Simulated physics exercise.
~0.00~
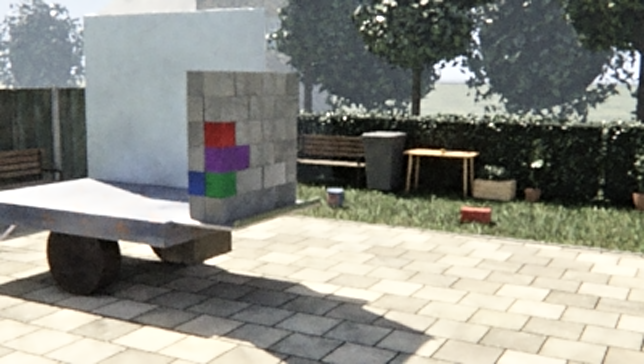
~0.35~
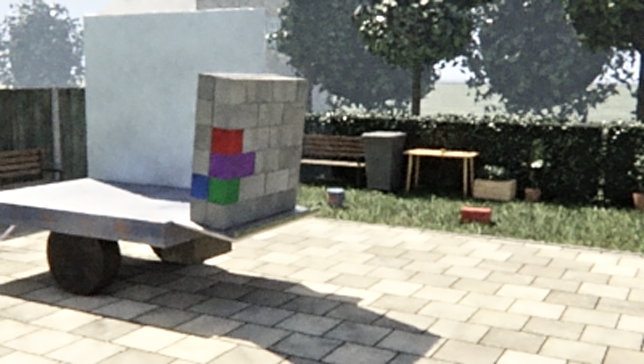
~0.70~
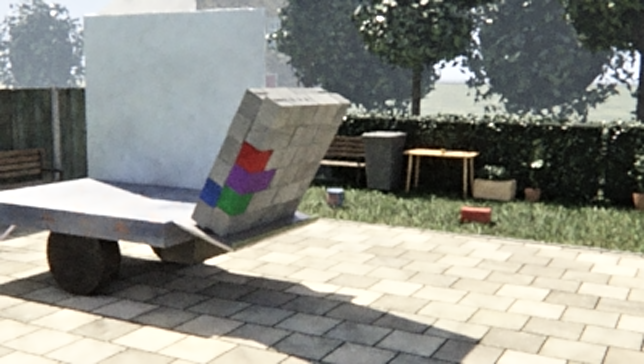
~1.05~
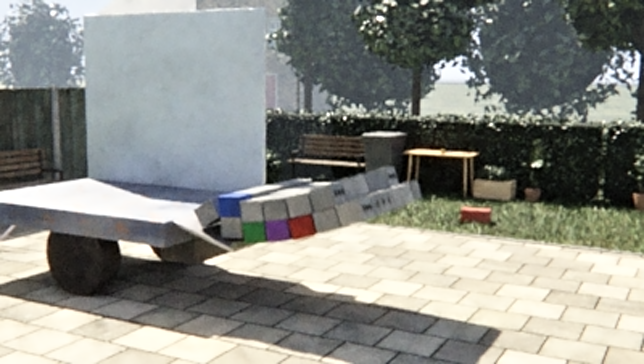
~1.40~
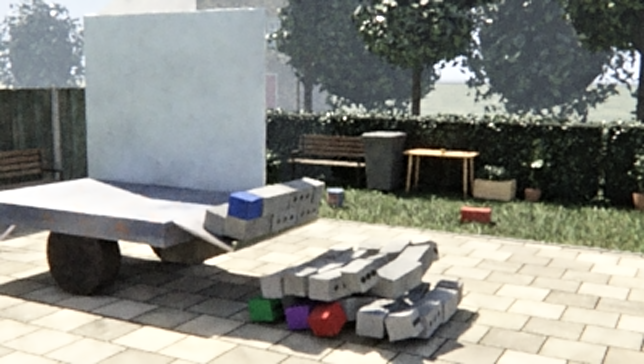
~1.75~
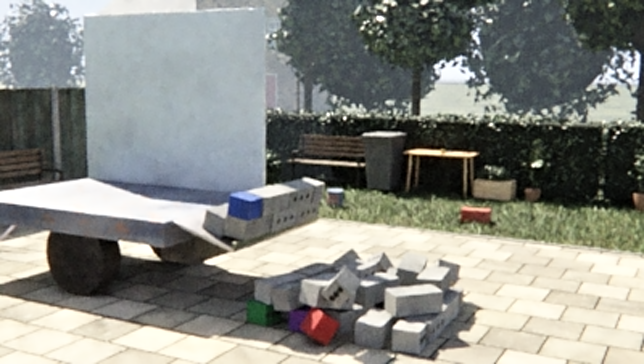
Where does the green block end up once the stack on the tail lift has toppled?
It goes over the edge of the tail lift and ends up on the paving, beside the purple and red blocks.
